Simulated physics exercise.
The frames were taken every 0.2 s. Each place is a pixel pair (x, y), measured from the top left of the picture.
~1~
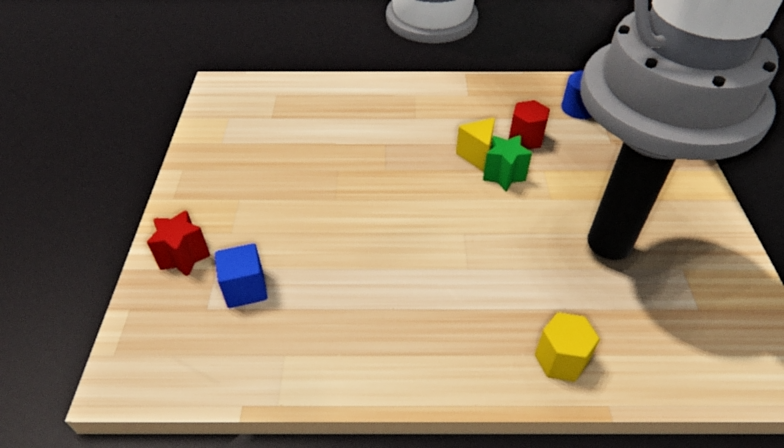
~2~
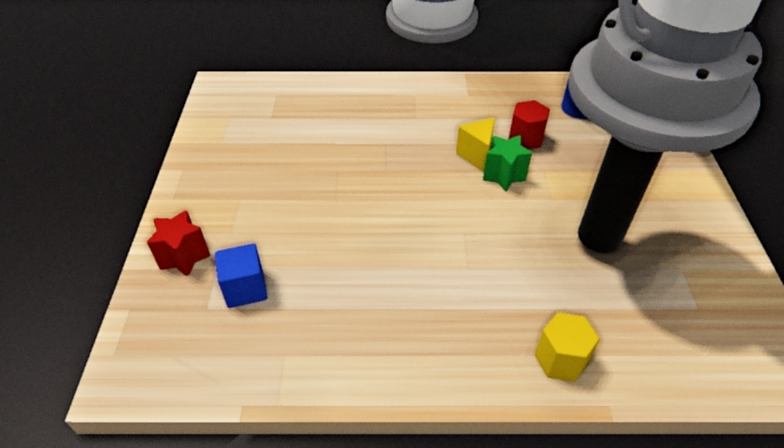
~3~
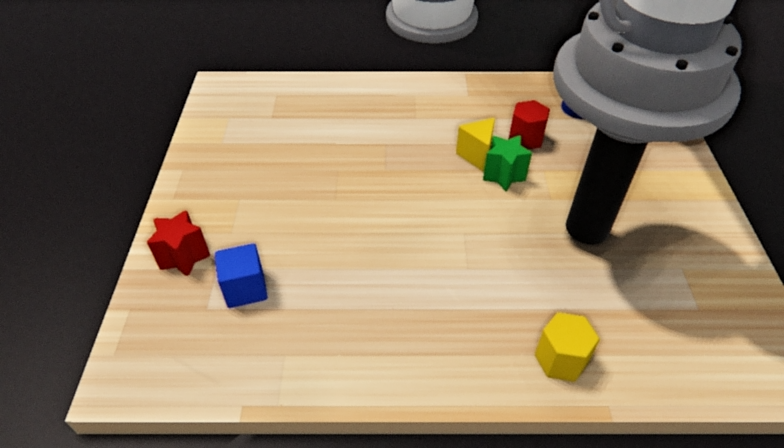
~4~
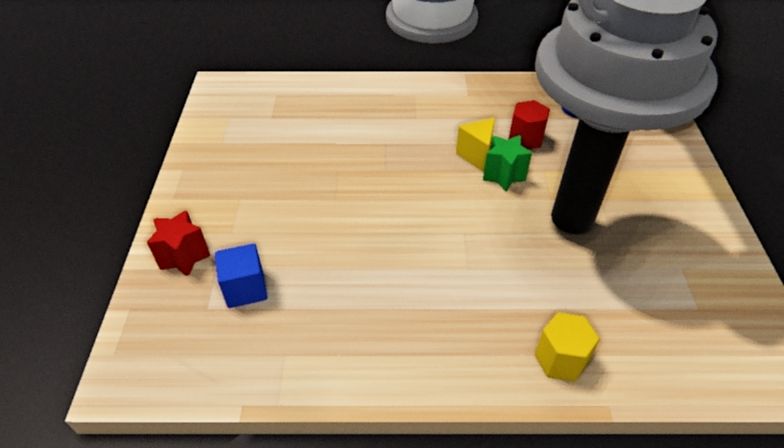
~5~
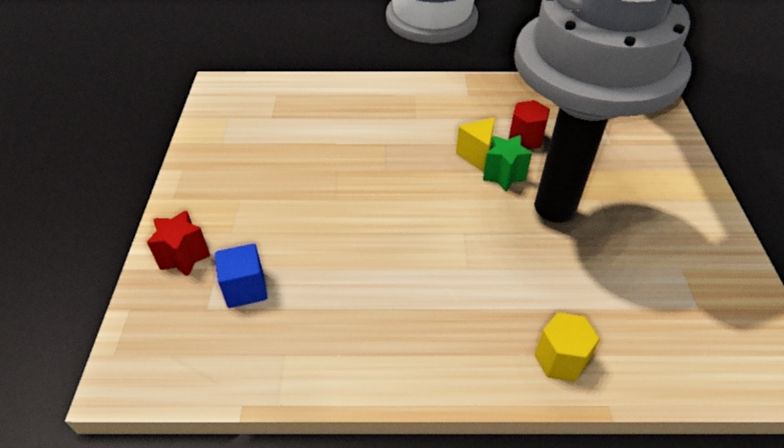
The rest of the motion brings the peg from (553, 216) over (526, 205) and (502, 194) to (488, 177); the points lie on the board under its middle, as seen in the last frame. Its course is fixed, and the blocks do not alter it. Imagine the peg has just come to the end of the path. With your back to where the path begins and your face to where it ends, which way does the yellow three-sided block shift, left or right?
Right side.
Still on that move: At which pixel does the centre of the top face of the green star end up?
It will end up at (491, 126).
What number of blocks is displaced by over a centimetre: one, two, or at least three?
The count will be 2.
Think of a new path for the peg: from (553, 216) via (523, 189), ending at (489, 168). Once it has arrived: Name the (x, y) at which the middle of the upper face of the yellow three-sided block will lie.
Around (443, 111).
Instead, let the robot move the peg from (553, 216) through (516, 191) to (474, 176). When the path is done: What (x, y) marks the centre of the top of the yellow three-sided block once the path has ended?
The middle of its upper face should be somewhere near (453, 108).
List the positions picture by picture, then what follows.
Peg's lower end at (609, 243); yellow three-sided block at (481, 129); green star at (509, 147); red hexagon at (532, 110), in the first frame.
Peg at (600, 237); blocks still, in the second frame.
Peg at (587, 229); blocks still, in the third frame.
Peg at (572, 219); blocks still, in the fourth frame.
Peg at (555, 208); yellow three-sided block at (481, 129); green star at (509, 147); red hexagon at (532, 110), in the fifth frame.
What follows on the original path. Halfway along, peg at (515, 192); green star at (506, 145), turned 15° clockwise.
At the end, peg at (489, 169); yellow three-sided block at (471, 105), turned 15° clockwise; green star at (491, 126), turned 40° clockwise; red hexagon still.
